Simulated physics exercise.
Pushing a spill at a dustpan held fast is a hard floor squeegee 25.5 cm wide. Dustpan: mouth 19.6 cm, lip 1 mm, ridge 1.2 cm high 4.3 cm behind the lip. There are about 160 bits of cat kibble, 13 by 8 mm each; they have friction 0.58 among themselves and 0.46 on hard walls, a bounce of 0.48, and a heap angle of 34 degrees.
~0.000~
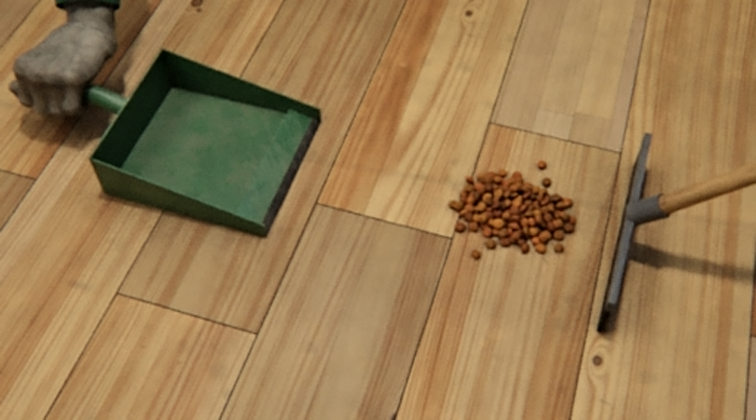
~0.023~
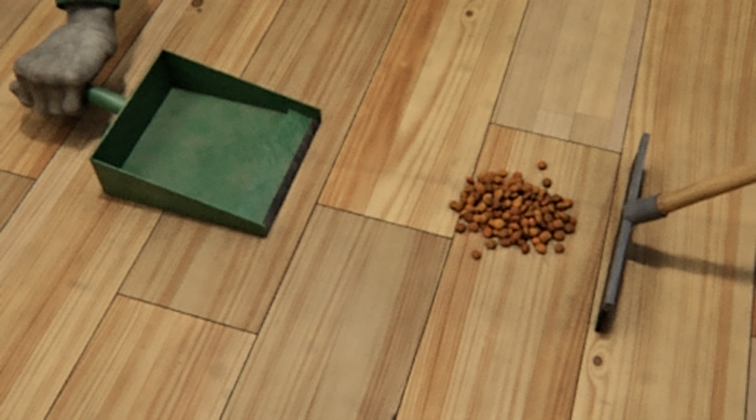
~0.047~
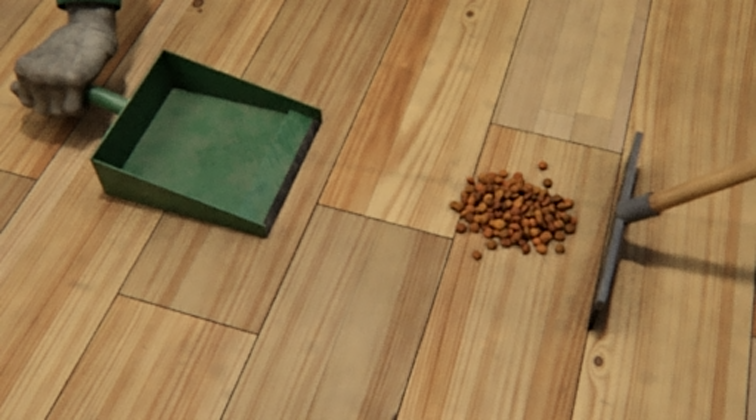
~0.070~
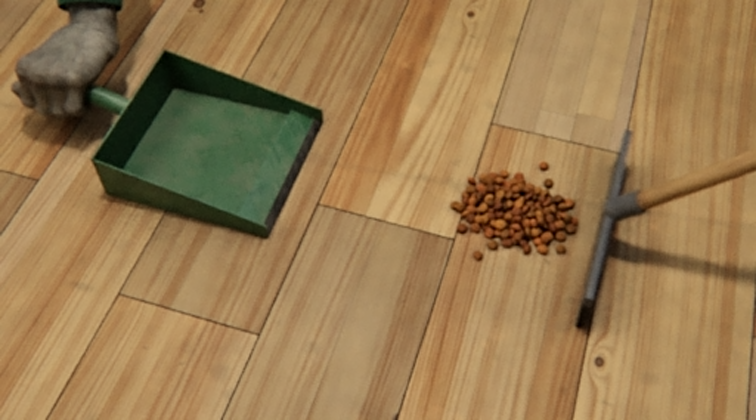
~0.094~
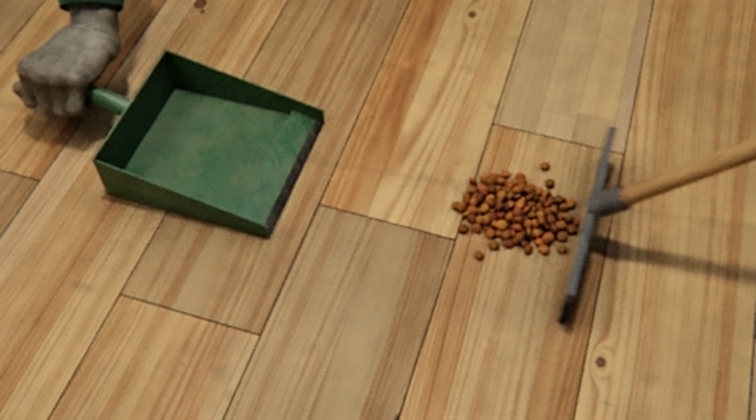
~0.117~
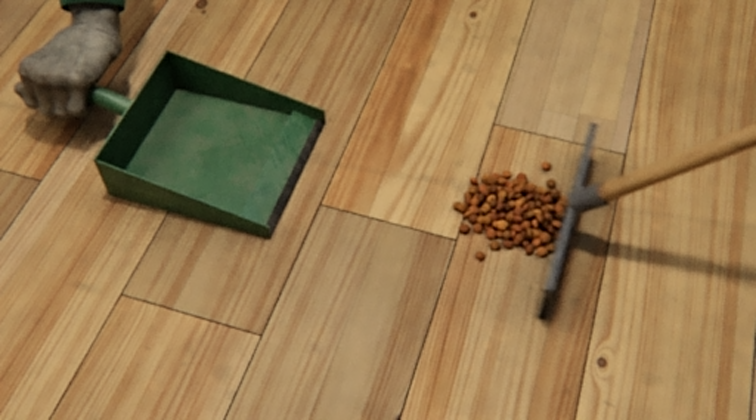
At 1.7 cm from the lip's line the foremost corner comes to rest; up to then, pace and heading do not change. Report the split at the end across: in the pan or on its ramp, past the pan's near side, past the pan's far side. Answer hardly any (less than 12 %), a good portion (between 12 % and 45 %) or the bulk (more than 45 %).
Pan: The bulk; near side: Hardly any; far side: A good portion.
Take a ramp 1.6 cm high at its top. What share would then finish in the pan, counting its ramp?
That would give something like 55 per cent.
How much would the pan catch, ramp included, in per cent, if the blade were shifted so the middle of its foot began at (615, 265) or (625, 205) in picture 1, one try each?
About 60 and 55 per cent.
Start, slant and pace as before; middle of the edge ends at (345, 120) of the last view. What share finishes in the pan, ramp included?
That comes to near 40 percent.
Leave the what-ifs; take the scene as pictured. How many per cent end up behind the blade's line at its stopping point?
Roughly 0 percent of it.
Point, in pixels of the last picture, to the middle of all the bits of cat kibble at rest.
Roughly pixel (290, 159).
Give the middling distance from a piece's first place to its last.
That distance is close to 30 cm.
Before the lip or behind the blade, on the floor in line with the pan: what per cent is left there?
It comes to some 25 percent.
After 0.27 s, middle of the blade 17 cm from the lip; 0 % over the lip, far side 15 %, near side 0 %.
After 0.38 s, middle of the blade 6 cm from the lip; 0 % over the lip, far side 15 %, near side 0 %.
After 0.61 s, middle of the blade 2 cm from the lip; 55 % over the lip, far side 15 %, near side 5 %.
In the end, at 1.2 s, pan 55 %, near side 5 %, far side 15 %, in front of the lip or behind the blade 25 %.
